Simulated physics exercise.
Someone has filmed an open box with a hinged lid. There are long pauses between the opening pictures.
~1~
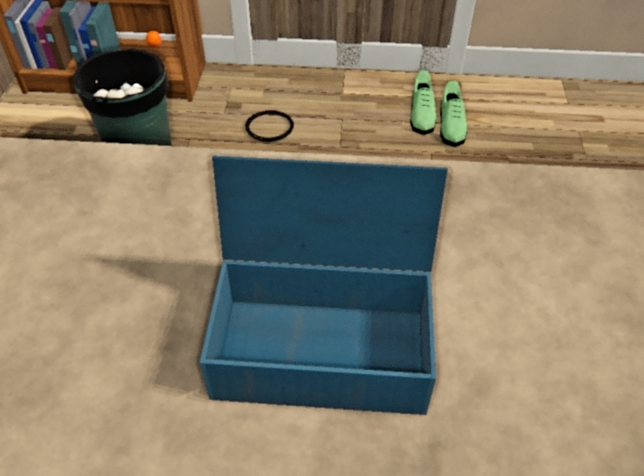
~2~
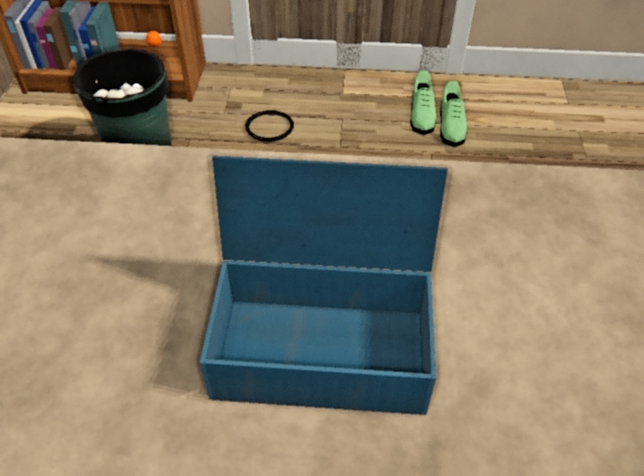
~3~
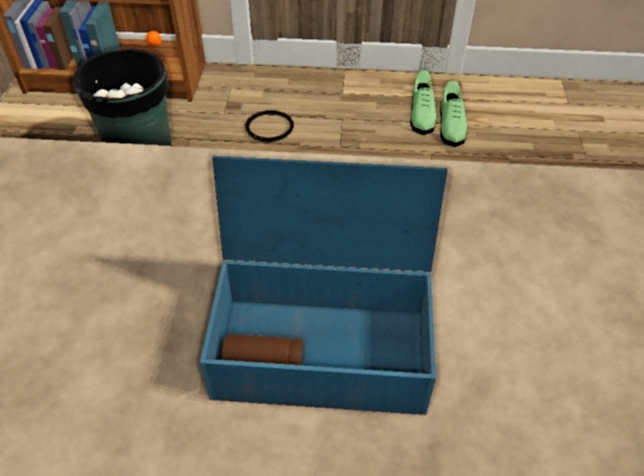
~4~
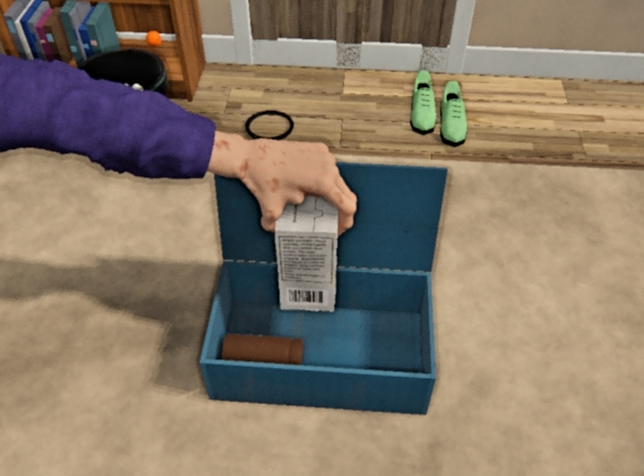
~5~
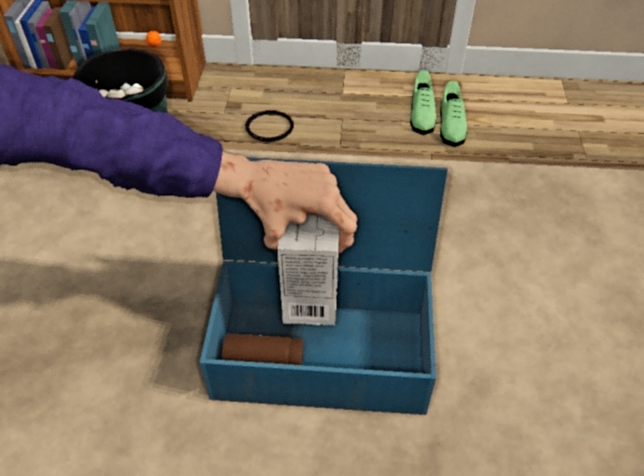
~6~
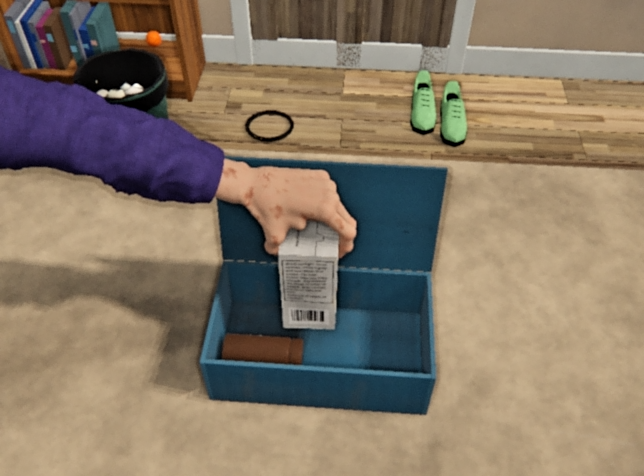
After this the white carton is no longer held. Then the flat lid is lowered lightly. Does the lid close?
It stays ajar.
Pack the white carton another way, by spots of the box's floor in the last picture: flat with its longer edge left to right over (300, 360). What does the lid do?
Then it closes.
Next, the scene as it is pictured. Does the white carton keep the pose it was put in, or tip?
The white carton keeps its pose.
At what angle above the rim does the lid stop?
Some 80° above the rim.
Then, 0.40 s after the last picture, white carton slid about its own width near (310, 299).
Then, 1.30 s after the last picture, lid 78° above the rim; white carton slid about its own width near (310, 299).
Then, 3.60 s after the last picture, lid 76° above the rim; white carton slid about its own width near (311, 298).
At rest, lid 78° above the rim; moved from the start, white carton; brown shaker in place. Seen from the same camera at the end, white carton near (311, 297).
